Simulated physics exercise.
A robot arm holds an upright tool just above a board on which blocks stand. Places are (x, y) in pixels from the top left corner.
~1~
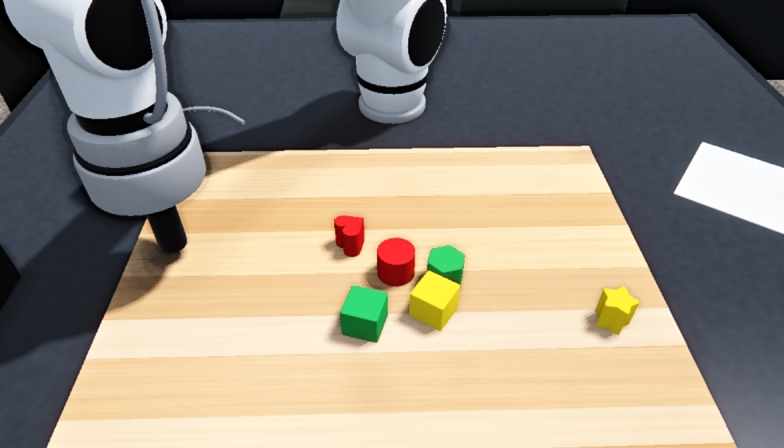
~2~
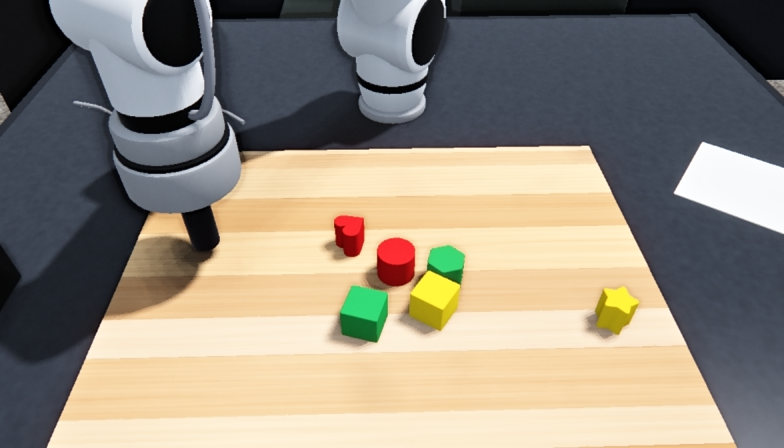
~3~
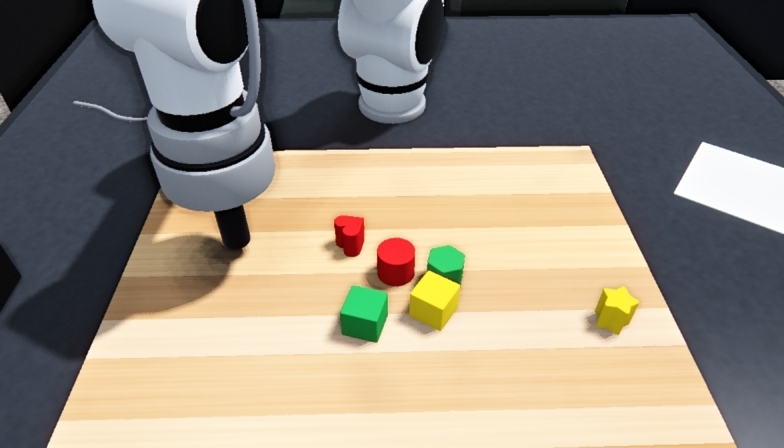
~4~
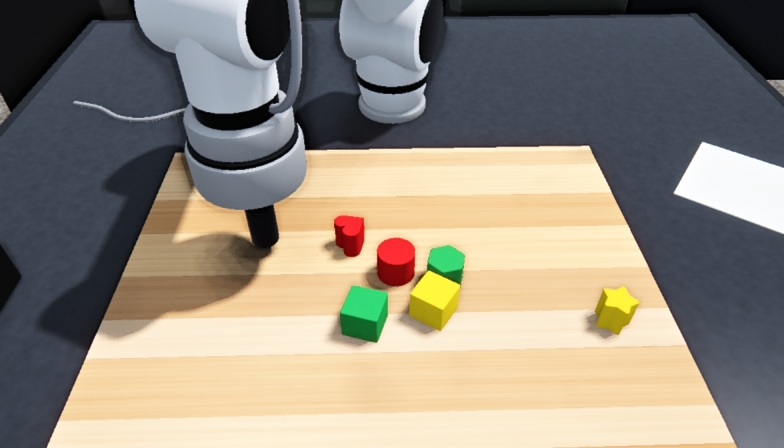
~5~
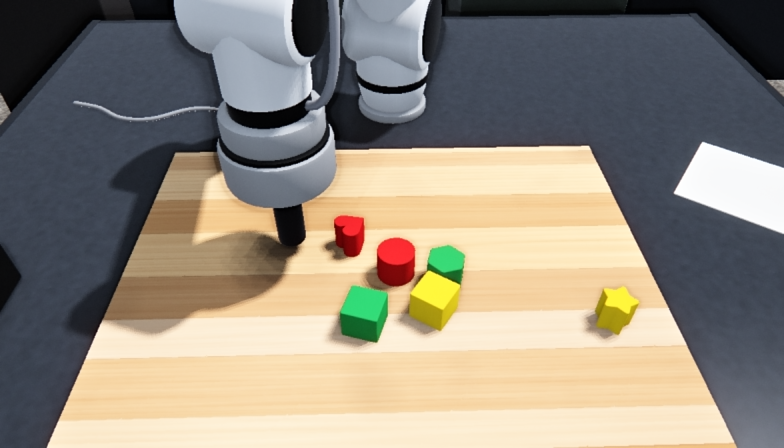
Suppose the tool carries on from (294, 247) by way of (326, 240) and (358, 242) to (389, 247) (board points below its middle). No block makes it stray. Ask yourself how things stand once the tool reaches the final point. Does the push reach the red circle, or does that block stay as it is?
The red circle will be pushed away from where it stands.
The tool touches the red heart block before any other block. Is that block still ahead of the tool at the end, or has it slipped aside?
Kept ahead.
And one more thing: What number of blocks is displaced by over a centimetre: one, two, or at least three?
I reckon the push displaces two of the blocks by more than 1 cm.
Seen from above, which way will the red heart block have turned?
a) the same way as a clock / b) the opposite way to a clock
Answer: A.
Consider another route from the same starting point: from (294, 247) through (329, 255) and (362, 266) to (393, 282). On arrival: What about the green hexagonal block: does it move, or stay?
Displaced.
The first path, step by step. One third of the way, tool at (326, 231); red heart block at (353, 224).
Two thirds of the way, tool at (357, 233); red heart block at (377, 229), turned 60° clockwise.
At the end, tool at (389, 238); red heart block at (410, 234), turned 70° clockwise; red circle at (408, 258); green hexagonal block still.
